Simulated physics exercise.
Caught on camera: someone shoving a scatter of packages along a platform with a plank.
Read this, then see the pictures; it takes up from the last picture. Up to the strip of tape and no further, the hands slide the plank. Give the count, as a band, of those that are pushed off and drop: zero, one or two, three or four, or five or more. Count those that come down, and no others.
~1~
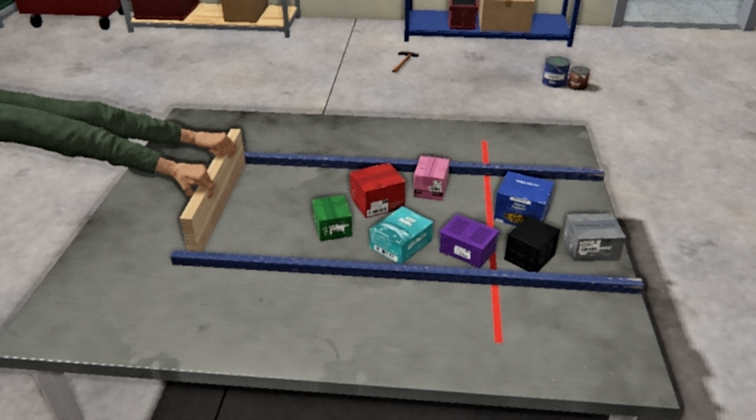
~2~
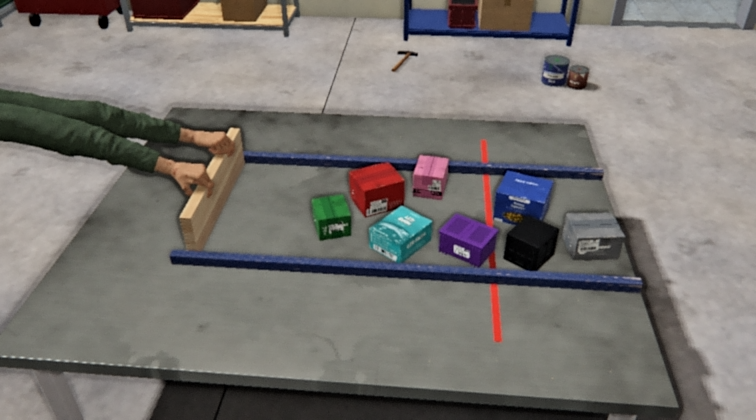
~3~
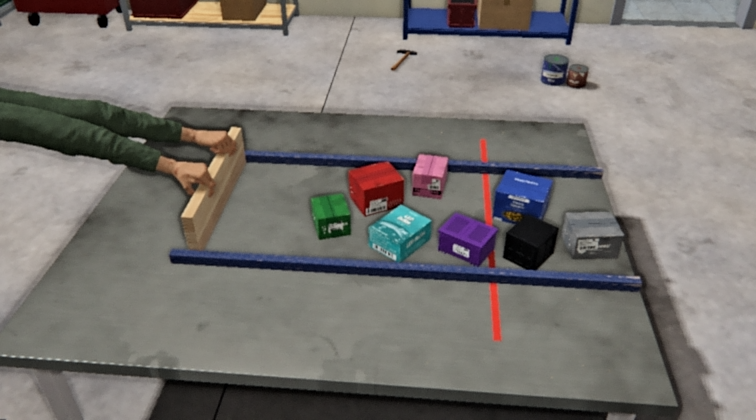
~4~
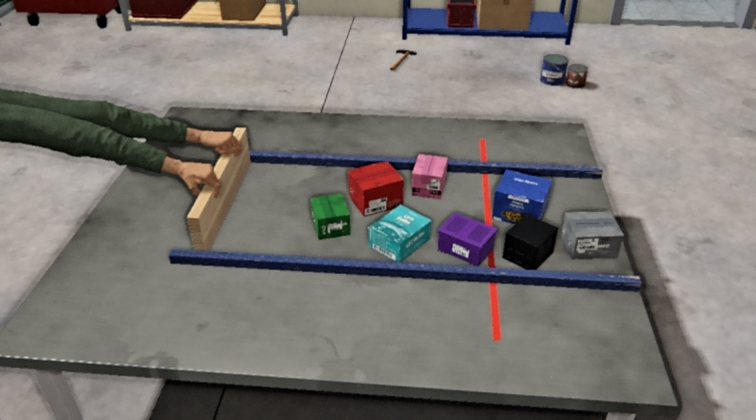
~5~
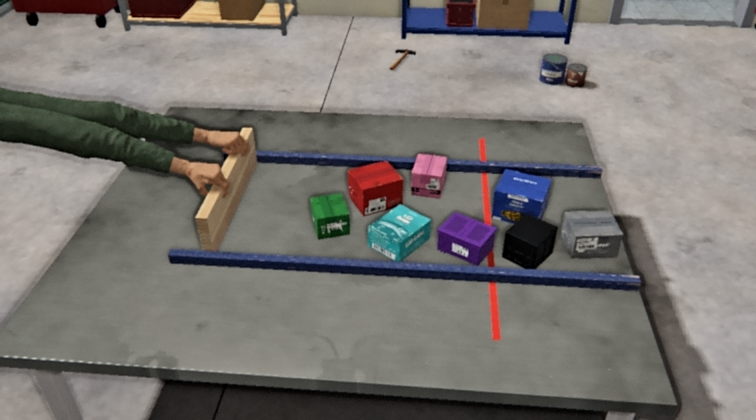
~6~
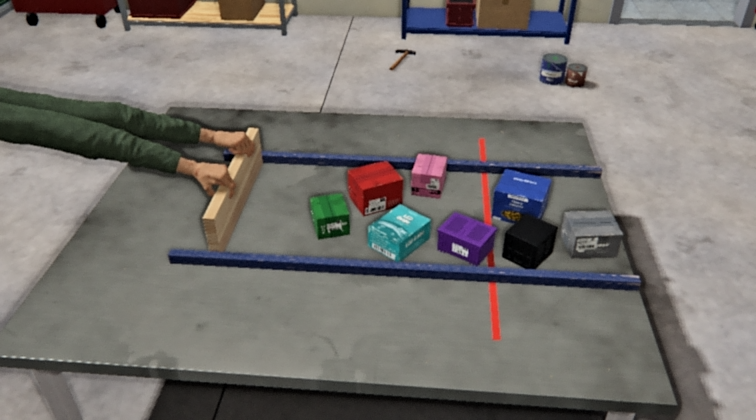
So the tally of ones that come down is one, perhaps two, really.
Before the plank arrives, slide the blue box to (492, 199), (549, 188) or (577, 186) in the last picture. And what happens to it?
At the three spots, the blue box keeps its place, keeps its place and keeps its place.
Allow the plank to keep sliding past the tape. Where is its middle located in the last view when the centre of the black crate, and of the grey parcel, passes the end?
Estimated middle: (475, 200), and (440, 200) for the other.
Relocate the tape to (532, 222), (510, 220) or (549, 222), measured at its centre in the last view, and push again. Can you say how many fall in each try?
It would be 3, then 2, then 4.
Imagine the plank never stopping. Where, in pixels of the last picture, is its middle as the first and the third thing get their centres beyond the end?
Around (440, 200); afterwards around (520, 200).
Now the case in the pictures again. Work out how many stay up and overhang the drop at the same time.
Count: 0.
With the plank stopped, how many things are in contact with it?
The count in contact is 3.
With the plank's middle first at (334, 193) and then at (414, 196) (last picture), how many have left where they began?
At the first point the count is 1, at the second it's 7.
Early on, none off yet; grey parcel at rest near (591, 234); black crate at rest near (530, 242); blue box at rest near (521, 199).
A while later, none off yet; grey parcel moving near (595, 234); black crate travelled a little near (552, 245); blue box at rest near (521, 199).
Finally, the number that fall off is one or two; lost, black crate and grey parcel.
